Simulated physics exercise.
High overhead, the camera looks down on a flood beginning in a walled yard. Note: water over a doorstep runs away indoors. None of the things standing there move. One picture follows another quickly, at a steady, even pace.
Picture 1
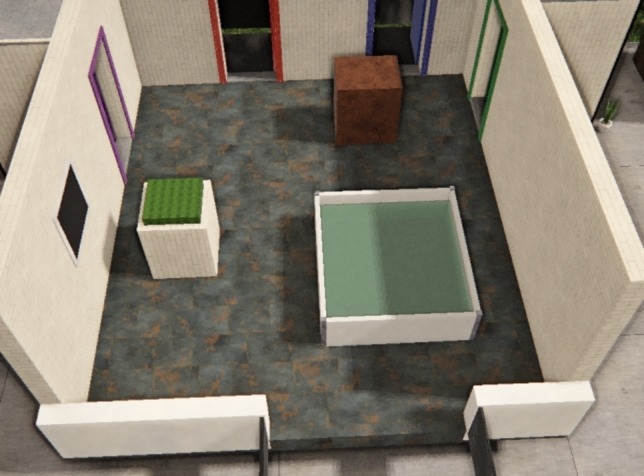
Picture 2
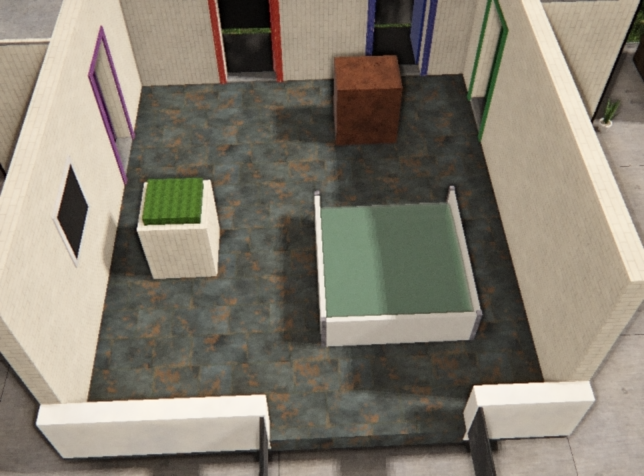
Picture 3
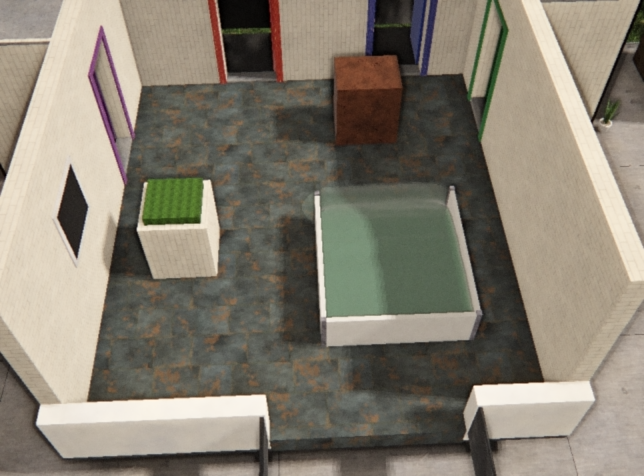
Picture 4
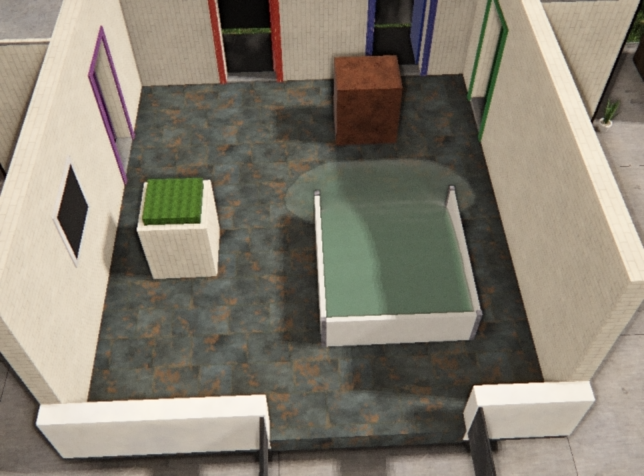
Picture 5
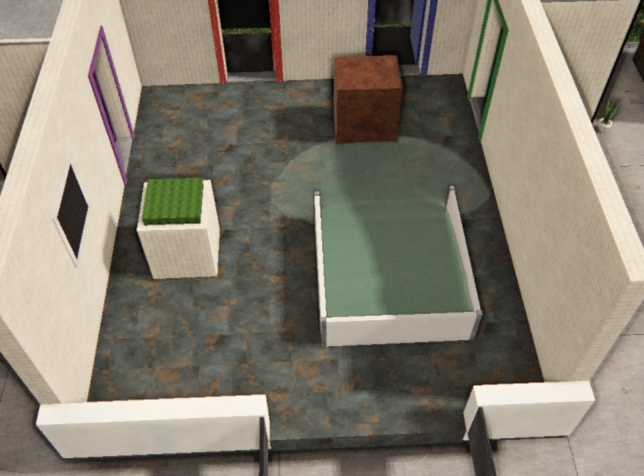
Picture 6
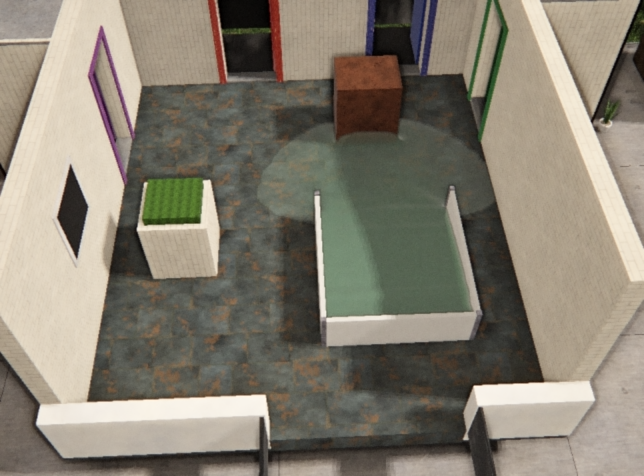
A walled yard with a dark tiled floor held a white-sided tank of still, greenish water, until its far side disappeared and water poured out, fanning across the floor toward the reddish-brown block.
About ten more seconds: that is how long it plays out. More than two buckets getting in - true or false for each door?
Blue door: True; red door: True; purple door: True; green door: True.
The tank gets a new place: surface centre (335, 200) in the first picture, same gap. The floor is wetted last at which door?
The door marked purple comes last.
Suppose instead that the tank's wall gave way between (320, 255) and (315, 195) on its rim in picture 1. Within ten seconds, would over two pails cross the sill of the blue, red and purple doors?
Against the threshold, the blue door misses it, the red door beats it and the purple door beats it.
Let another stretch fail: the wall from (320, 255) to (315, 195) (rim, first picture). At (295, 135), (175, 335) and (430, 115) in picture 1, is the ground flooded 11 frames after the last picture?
Untouched, submerged, untouched.
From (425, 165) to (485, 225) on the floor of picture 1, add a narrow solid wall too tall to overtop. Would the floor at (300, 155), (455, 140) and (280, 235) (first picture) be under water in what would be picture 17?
As listed: Awash, covered, no water.
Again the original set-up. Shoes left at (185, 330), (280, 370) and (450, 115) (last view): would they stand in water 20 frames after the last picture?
Result, as listed: Not wetted / not wetted / wetted.
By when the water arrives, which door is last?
That is the door marked purple.
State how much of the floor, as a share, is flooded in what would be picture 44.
About 70 percent.
A moment on, water covers 30 % of the floor; the blue door under two buckets in, the red door not reached, the purple door not reached, the green door wet at the sill, nothing in.
Next, water covers 40 % of the floor; the blue door under two buckets in, the red door over two buckets in, the purple door not reached, the green door under two buckets in.
Then, water covers 55 % of the floor; the blue door over two buckets in, the red door over two buckets in, the purple door under two buckets in, the green door over two buckets in.
Later, water covers 70 % of the floor; the blue door over two buckets in, the red door far over two buckets in, the purple door over two buckets in, the green door far over two buckets in.
In the end, water covers 90 % of the floor; the blue door over two buckets in, the red door far over two buckets in, the purple door far over two buckets in, the green door far over two buckets in.
